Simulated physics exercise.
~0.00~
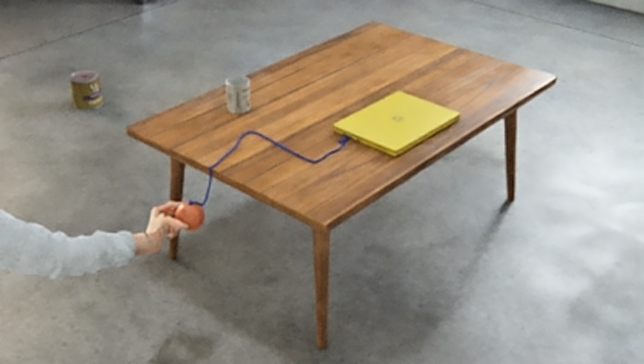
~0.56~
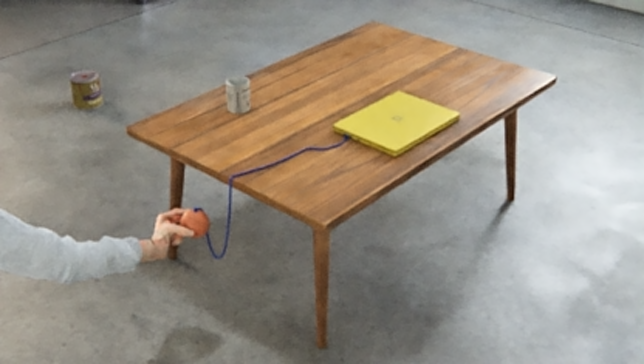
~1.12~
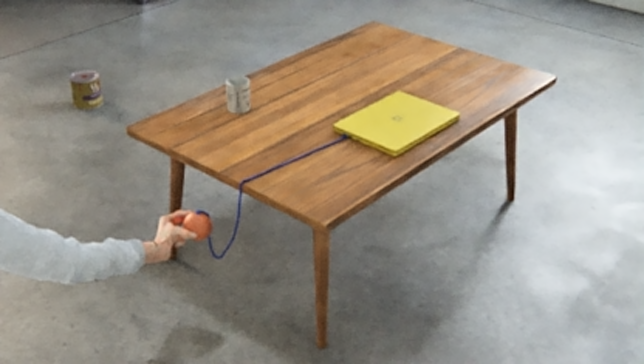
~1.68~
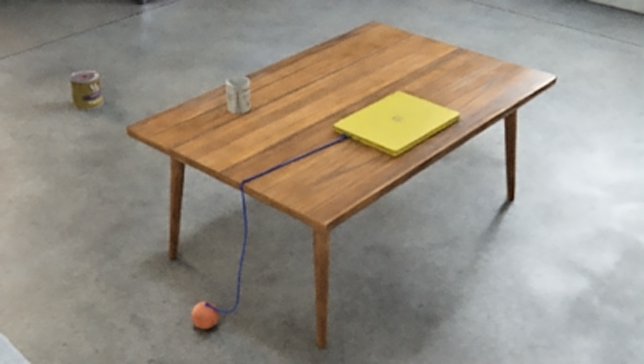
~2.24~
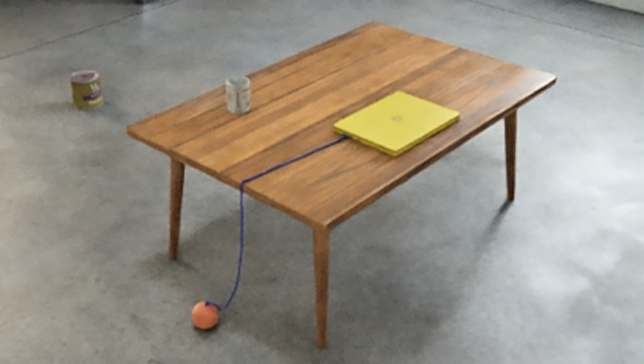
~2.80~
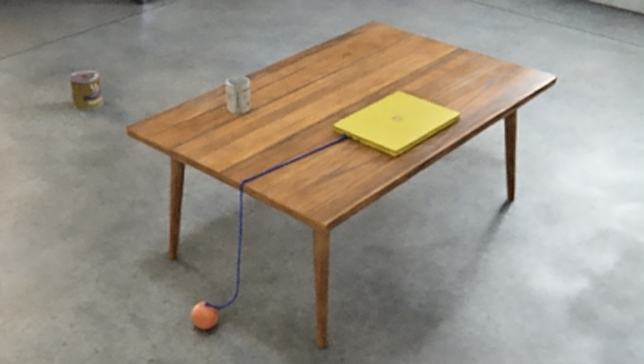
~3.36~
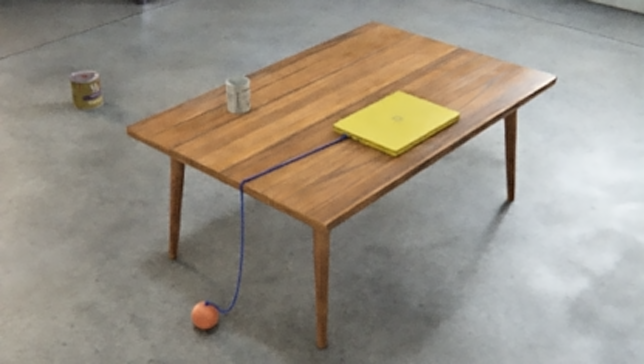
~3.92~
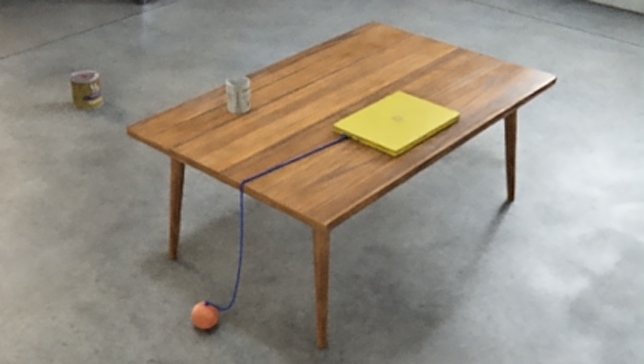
The clip shows a hand holding an orange ball-like object beside a wooden table, a blue string running from it to a yellow laptop. The hand lowers and releases it, and it drops to the floor and rests there, while the laptop and metallic cup stay in place.
